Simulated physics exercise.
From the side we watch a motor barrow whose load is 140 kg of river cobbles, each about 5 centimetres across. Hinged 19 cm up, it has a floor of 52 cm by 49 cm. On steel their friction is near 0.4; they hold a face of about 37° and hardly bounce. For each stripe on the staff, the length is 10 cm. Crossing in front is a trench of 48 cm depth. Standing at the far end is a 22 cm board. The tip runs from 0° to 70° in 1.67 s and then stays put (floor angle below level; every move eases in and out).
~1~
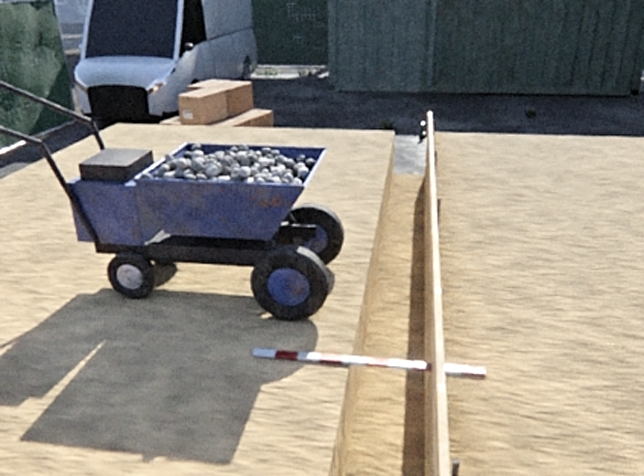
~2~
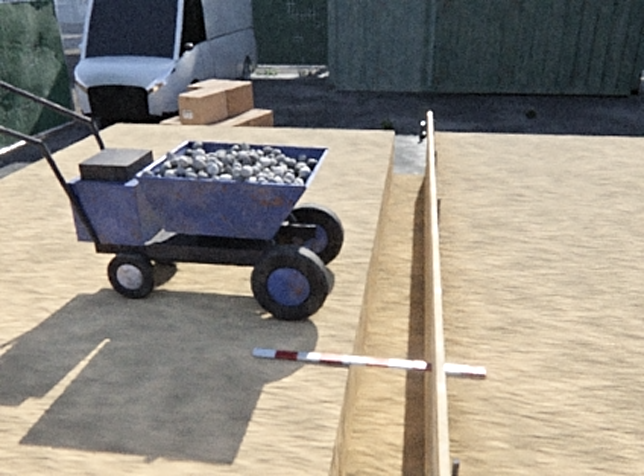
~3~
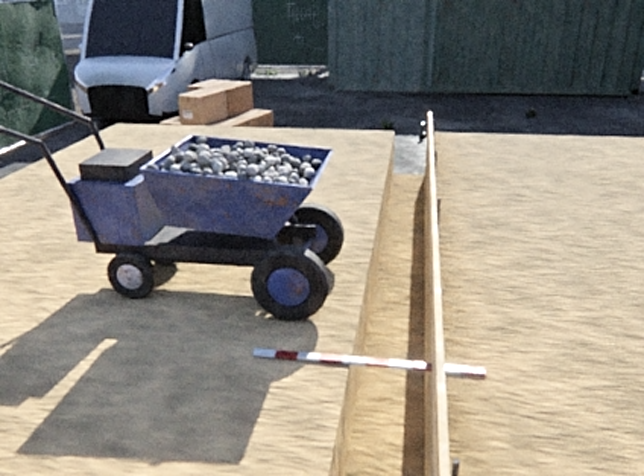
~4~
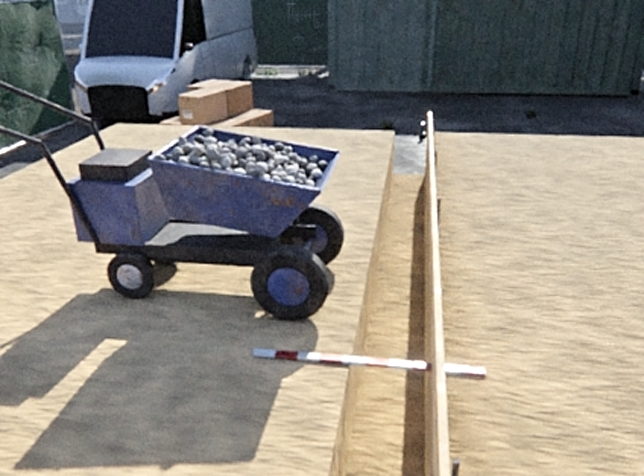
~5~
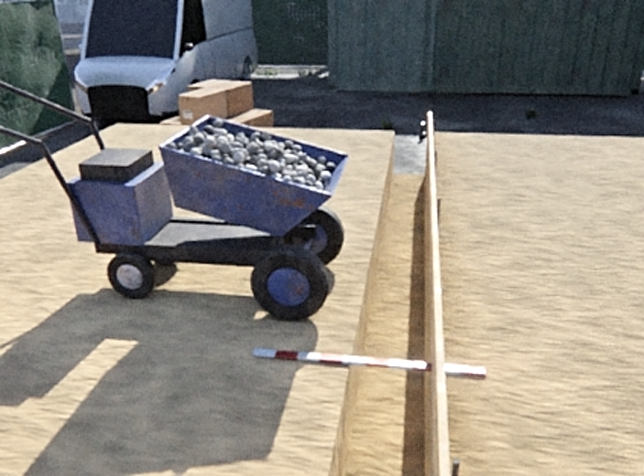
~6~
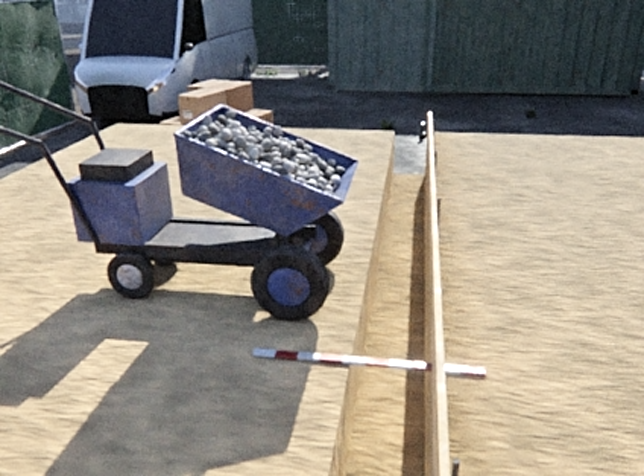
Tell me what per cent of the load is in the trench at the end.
Some 79 per cent.
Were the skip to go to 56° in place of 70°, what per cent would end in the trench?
Roughly 40% would end there.
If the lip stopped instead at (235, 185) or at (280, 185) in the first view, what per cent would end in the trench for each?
It comes to about 95 and 100 in a hundred.
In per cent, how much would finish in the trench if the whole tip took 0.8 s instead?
Around 65 per cent would end in the trench.
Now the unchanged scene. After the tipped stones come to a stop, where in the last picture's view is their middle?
(408, 356).
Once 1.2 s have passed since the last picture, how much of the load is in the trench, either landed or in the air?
Approx. 30 % of the load.
Then, 0.6 s after the last picture the floor is at 59°, 98 % in the skip, 2 % in the trench; the foremost stones are at (412, 243).
Then, 1.2 s after the last picture the floor is at 70°, 58 % in the skip, 28 % in the trench, 13 % past the trench; the foremost stones are at (514, 306).
Then, 1.5 s after the last picture the floor is at 70°, 32 % in the skip, 47 % in the trench, 20 % past the trench; the foremost stones are at (576, 318).
Then, 3.5 s after the last picture the floor is at 70°, 0 % in the skip, 79 % in the trench, 21 % past the trench; the foremost stones are at (633, 337).
